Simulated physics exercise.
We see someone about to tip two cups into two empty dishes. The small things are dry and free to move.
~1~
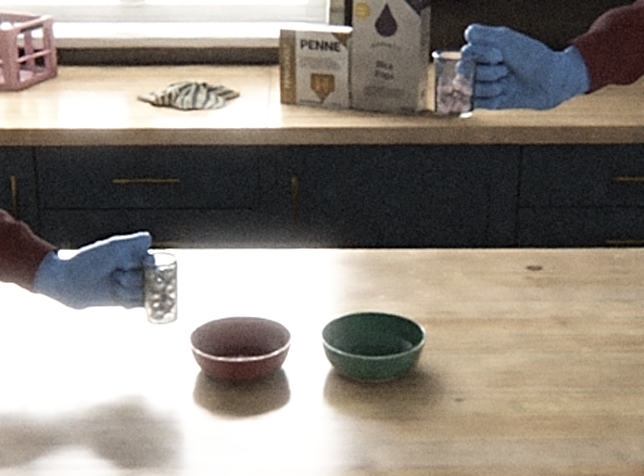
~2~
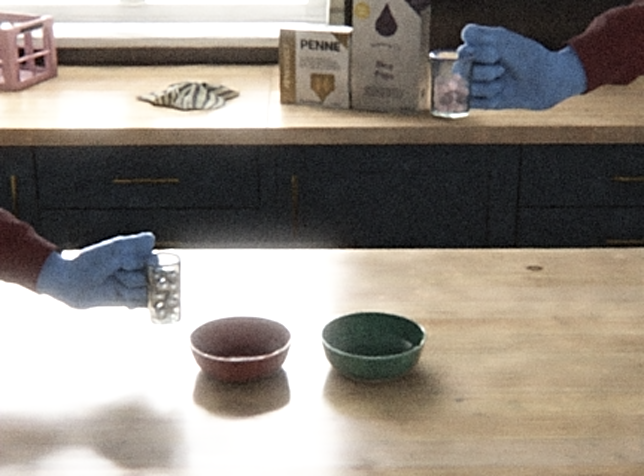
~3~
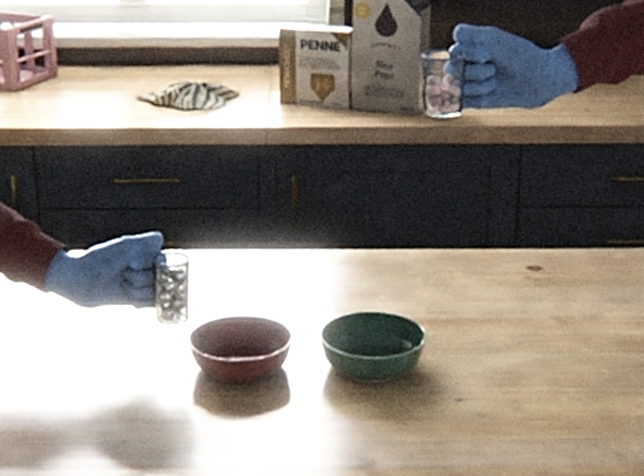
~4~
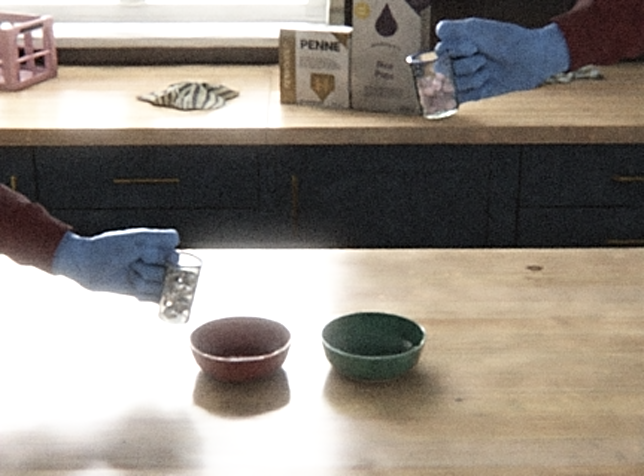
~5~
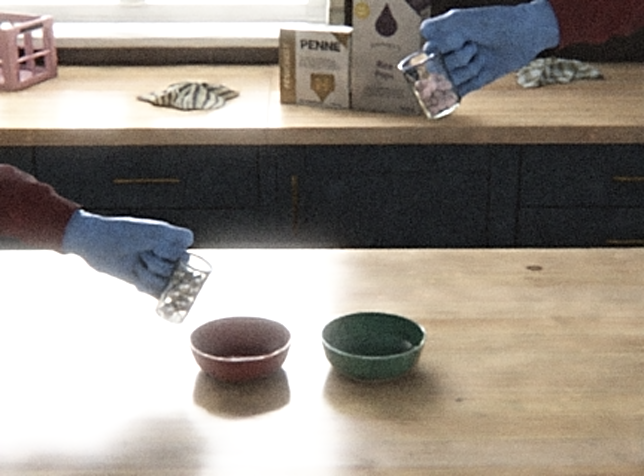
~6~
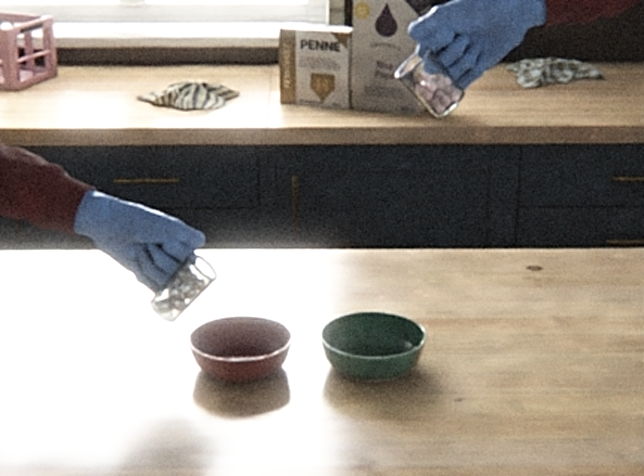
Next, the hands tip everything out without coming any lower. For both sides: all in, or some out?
Left dish catches the lot, right dish lets several get away.
Then, 0.47 s later than the last frame, left, every one still in the cup; right, every one still in the cup.
Then, 0.88 s later than the last frame, left, roughly half still in the cup, roughly a quarter in the dish, roughly a quarter in the air; right, the larger part still in the cup, just a few in the dish, roughly a quarter in the air.
Then, 1.23 s later than the last frame, left, every one in the dish; right, roughly two thirds in the dish, about a tenth outside the dish, roughly a quarter in the air.
When it is over, left, every one in the dish, not one outside the dish; right, roughly two thirds in the dish, roughly a third outside the dish.
